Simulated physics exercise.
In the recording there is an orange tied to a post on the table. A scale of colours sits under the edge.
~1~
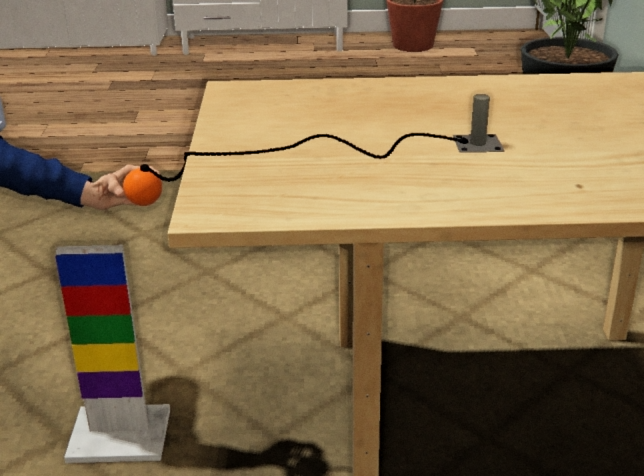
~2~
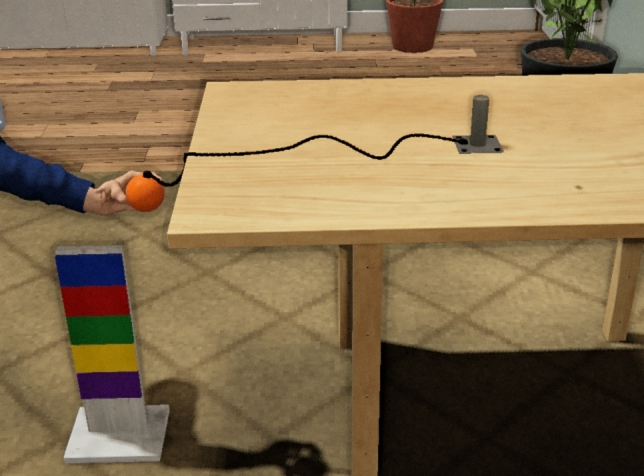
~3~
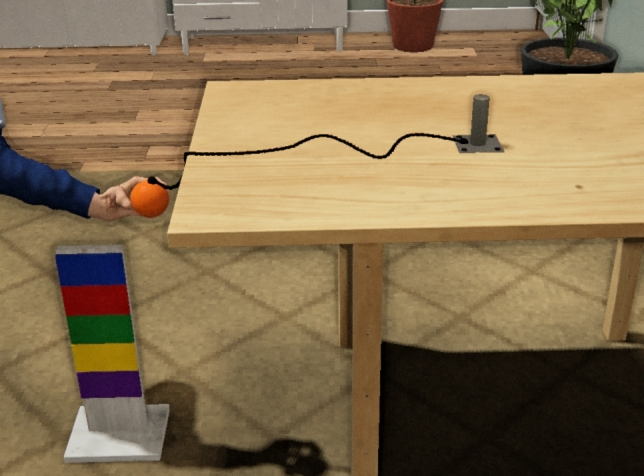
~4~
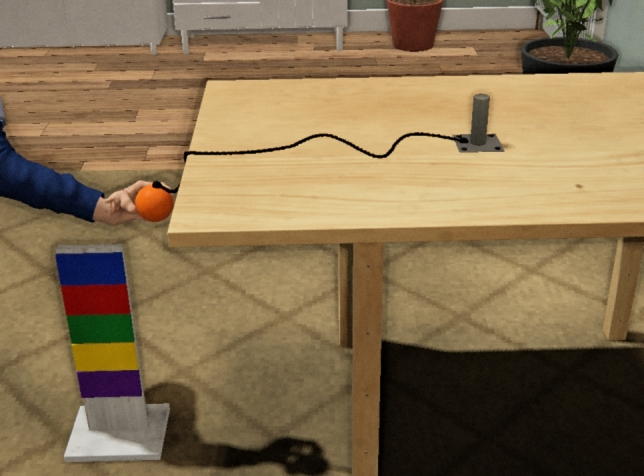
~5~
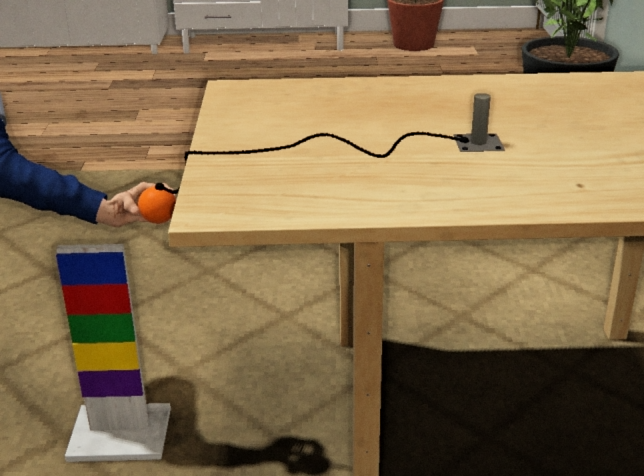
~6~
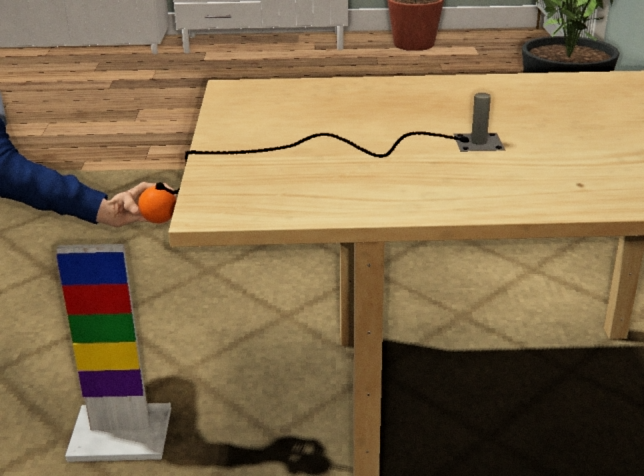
A hand held an orange ball, tied by a slack, wavy black cord to a post on the table, and moved it slightly right and down beside the table's left edge, above a striped colour scale.
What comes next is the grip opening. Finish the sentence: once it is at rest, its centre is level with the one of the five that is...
Red.
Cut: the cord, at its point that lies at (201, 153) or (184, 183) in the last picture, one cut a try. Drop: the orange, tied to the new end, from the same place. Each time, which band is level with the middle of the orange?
Per try - 1: Higher than all five; 2: Blue.
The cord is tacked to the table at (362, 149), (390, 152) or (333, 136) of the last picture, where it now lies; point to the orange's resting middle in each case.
(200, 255), (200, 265), (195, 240).
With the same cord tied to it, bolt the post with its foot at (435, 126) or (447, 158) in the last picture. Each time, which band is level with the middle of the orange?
In turn, green and then green.
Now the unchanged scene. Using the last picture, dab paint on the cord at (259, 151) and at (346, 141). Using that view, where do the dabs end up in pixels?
End: (190, 160) and then (288, 147).
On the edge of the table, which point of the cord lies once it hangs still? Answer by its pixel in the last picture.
Location: About (265, 150).
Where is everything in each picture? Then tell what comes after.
In the first frame, orange (143, 187); blue (91, 271); red (96, 302); green (101, 330); yellow (105, 359); purple (110, 385).
In the second frame, orange (146, 193); cord through (433, 137) (389, 154) (336, 139) (276, 150) (201, 155).
In the third frame, orange (150, 199).
In the fourth frame, orange (155, 203); cord through (433, 136) (390, 152) (336, 138) (277, 149) (201, 154).
In the fifth frame, orange (158, 205).
In the sixth frame, orange (158, 205); cord through (434, 135) (391, 152) (337, 137) (278, 149) (202, 153).
Early on, orange near (224, 292); level with red.
Midway, orange near (190, 293); level with red.
Finally, orange near (199, 294); level with red. Its middle rests at the red band.
